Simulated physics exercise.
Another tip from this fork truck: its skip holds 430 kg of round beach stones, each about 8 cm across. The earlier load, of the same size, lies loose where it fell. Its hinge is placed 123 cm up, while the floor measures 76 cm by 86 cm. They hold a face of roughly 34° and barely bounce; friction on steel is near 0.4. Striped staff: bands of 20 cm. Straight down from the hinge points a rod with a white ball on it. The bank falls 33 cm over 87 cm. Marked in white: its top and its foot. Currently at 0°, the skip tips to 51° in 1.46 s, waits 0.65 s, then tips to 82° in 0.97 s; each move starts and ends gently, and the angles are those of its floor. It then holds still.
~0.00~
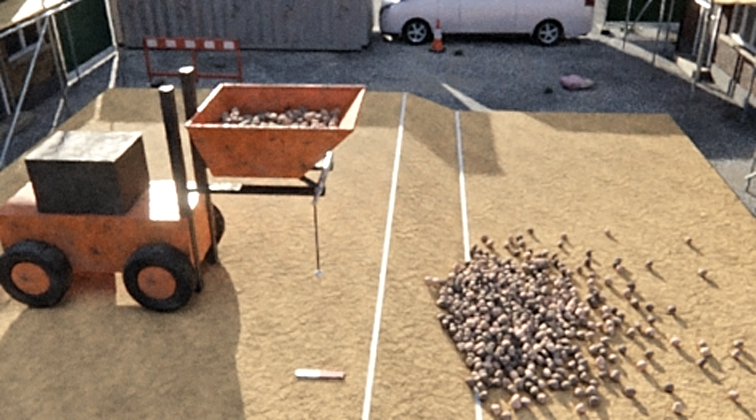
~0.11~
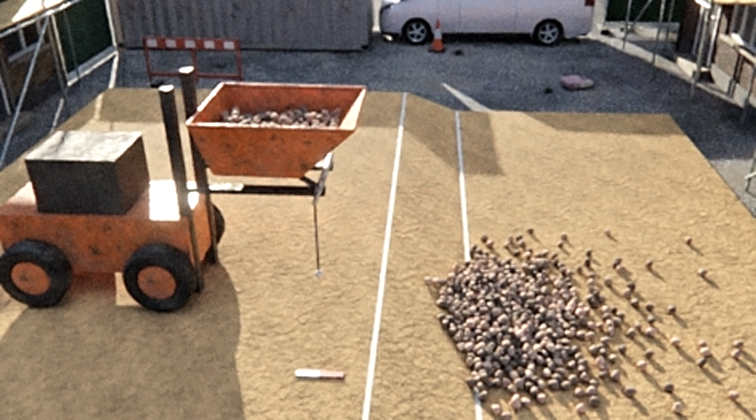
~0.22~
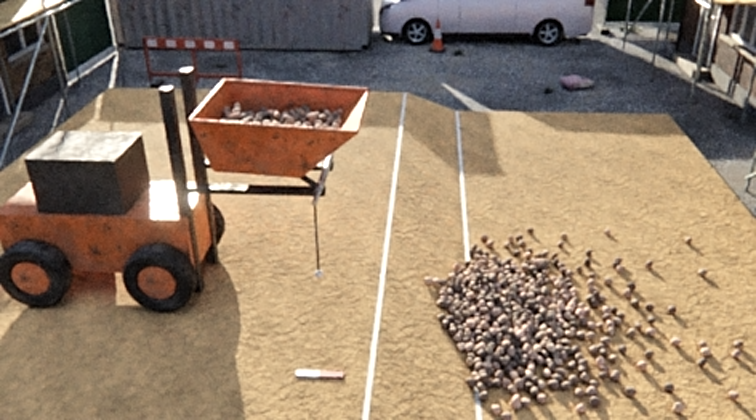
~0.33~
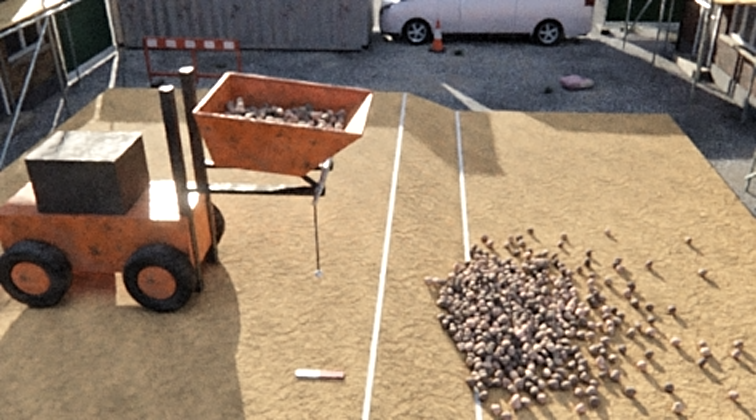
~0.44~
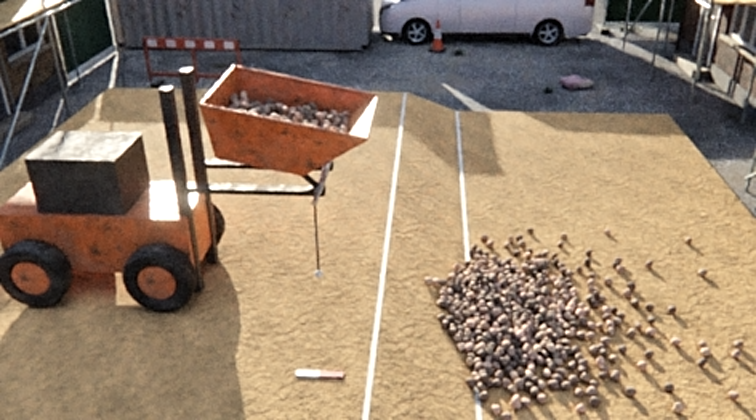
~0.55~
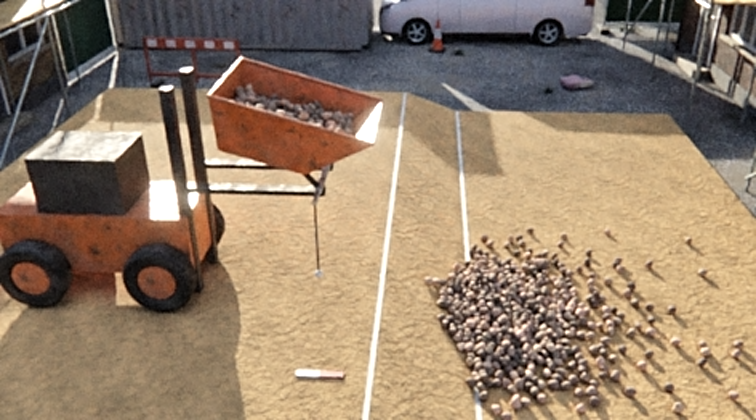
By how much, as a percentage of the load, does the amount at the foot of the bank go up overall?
Roughly 48 per cent.
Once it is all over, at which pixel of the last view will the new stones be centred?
(467, 300).
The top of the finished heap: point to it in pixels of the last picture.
Around (457, 287).
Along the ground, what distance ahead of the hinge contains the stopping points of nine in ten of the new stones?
Roughly 180 cm ahead of it.
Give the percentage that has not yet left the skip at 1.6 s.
About 95 percent is still in there.
After 1.1 s the floor is at 43°; in per cent of one load, 100 in the skip, 11 on the top or the slope, 88 at the foot of the bank; the foremost stones are at (719, 335).
After 1.6 s the floor is at 51°; in per cent of one load, 96 in the skip, 15 on the top or the slope, 88 at the foot of the bank; the foremost stones are at (719, 335).
After 3.5 s the floor is at 82°; in per cent of one load, 0 in the skip, 74 on the top or the slope, 124 at the foot of the bank; the foremost stones are at (719, 335).
After 6.2 s the floor is at 82°; in per cent of one load, 0 in the skip, 63 on the top or the slope, 136 at the foot of the bank; the foremost stones are at (719, 335). Net gain at the foot of the bank, 48.
